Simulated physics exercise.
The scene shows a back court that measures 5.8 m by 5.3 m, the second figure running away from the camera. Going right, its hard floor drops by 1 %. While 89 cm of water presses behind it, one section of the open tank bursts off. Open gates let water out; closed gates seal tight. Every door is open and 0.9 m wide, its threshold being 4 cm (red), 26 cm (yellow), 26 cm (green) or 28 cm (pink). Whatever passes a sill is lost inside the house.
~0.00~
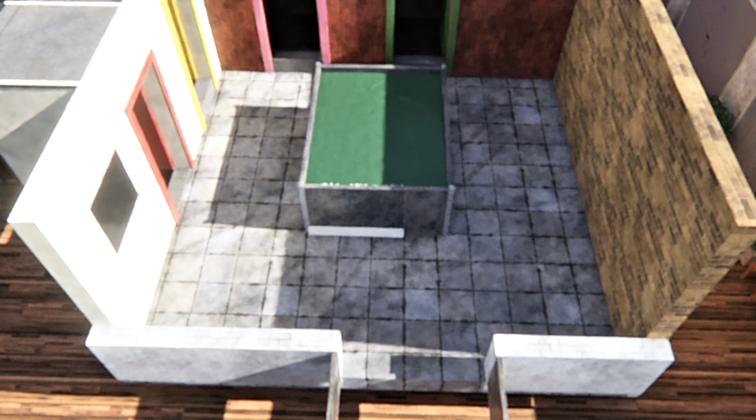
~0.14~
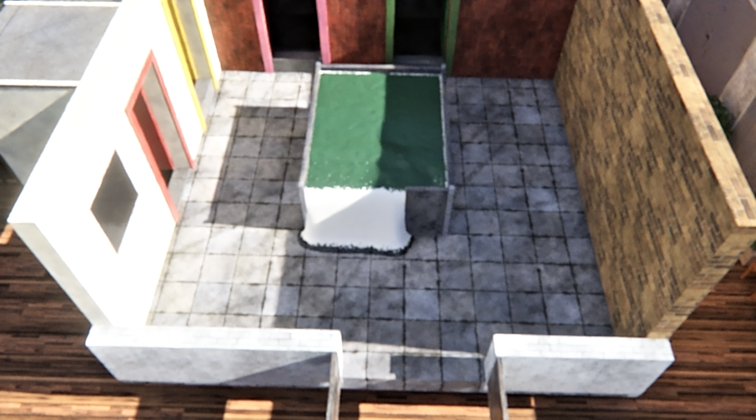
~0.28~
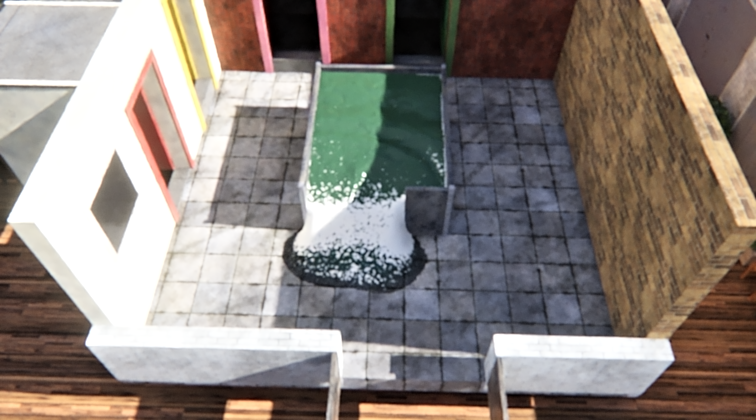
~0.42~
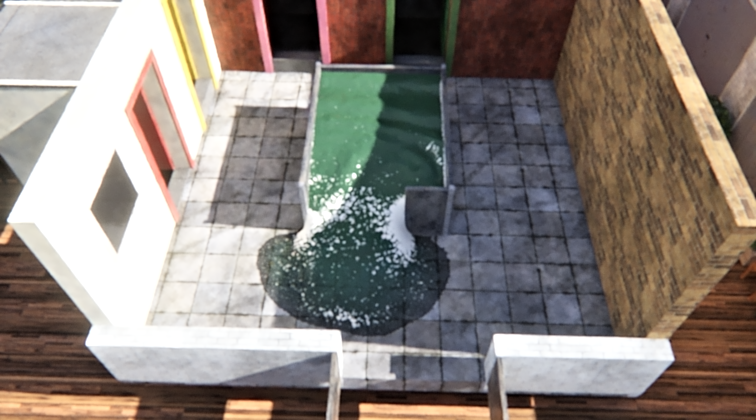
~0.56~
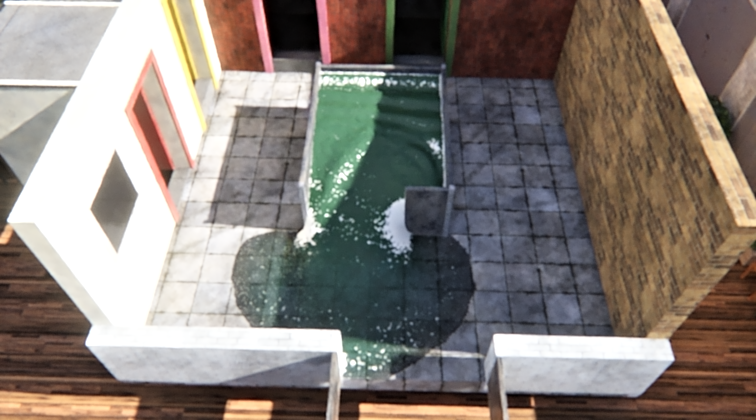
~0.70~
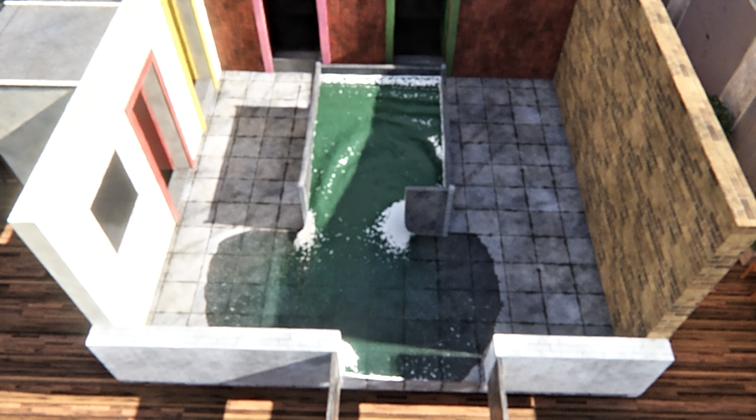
A raised open tank of green water stands toward the back of a grey-tiled court, seen from above by a still camera. A white wall with a red-framed opening is at left, a brown brick wall at right, dark red panels behind and a low white wall with a gap in front. The tank's front gives way, and water pours out, foaming white, then spreads across the tiles to the front wall.
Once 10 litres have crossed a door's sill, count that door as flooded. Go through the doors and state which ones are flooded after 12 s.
My prediction: The red door tops the limit. The yellow door never tops the limit. The green door never tops the limit. The pink door never tops the limit.
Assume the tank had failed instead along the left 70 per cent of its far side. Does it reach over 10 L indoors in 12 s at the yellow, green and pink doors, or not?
Note: Yellow beyond the mark, green beyond the mark, pink beyond the mark.
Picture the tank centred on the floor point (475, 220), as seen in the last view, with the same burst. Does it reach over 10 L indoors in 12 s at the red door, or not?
Well, red ends up inside the mark.
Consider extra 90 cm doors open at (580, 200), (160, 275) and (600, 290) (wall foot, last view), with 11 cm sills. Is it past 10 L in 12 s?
So, in the order given, it's shy of the mark, then beyond the mark, then shy of the mark.
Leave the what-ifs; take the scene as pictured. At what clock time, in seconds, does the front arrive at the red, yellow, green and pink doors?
Times: Red 2.2 seconds, yellow 2.8 seconds, green 4.0 seconds, pink 3.2 seconds.
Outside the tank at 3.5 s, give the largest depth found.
Max depth: About 28 centimetres.
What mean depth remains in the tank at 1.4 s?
The average depth is around 55 cm.
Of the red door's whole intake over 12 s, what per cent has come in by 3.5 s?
Fraction in by then: Around 10 per cent.
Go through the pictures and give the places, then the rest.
The open tank at (379, 126) is whole and still, 89 cm deep, in the first frame.
Water pours out at (356, 214) and has run 0.8 m, to (302, 234); typically 11 cm deep outside, 89 cm at the open tank's back, in the second frame.
Water pours out at (356, 217) and has run 1.0 m, to (401, 282); typically 14 cm deep outside, 89 cm at the open tank's back, in the third frame.
Water pours out at (356, 219) and has run 1.6 m, to (367, 331); typically 11 cm deep outside, 88 cm at the open tank's back, in the fourth frame.
Water pours out at (356, 219) and has run 2.2 m, to a hidden place; typically 8 cm deep outside, 82 cm at the open tank's back, in the fifth frame.
Water pours out at (356, 219) and has run 2.4 m, to a hidden place; typically 6 cm deep outside, 74 cm at the open tank's back, in the sixth frame.
After 1.4 s water covers 30 % of the floor and is deepest (52 cm) near (137, 351); red door not reached, yellow door not reached, green door not reached, pink door not reached.
After 2.2 s water covers 35 % of the floor and is deepest (52 cm) near (137, 351); red door 6 cm at the sill, 0 L in, yellow door not reached, green door not reached, pink door not reached.
After 3.5 s water covers 65 % of the floor and is deepest (28 cm) near (137, 351); red door 8 cm at the sill, 5 L in, yellow door 4 cm at the sill, 0 L in, green door not reached, pink door 20 cm at the sill, 0 L in.
After 7.0 s water covers 85 % of the floor and is deepest (16 cm) near (292, 141); red door 6 cm at the sill, 24 L in, yellow door 13 cm at the sill, 0 L in, green door 6 cm at the sill, 0 L in, pink door 13 cm at the sill, 0 L in.
After 12.0 s water covers 100 % of the floor and is deepest (12 cm) near (586, 365); red door 7 cm at the sill, 49 L in, yellow door 6 cm at the sill, 0 L in, green door 4 cm at the sill, 0 L in, pink door 8 cm at the sill, 0 L in.
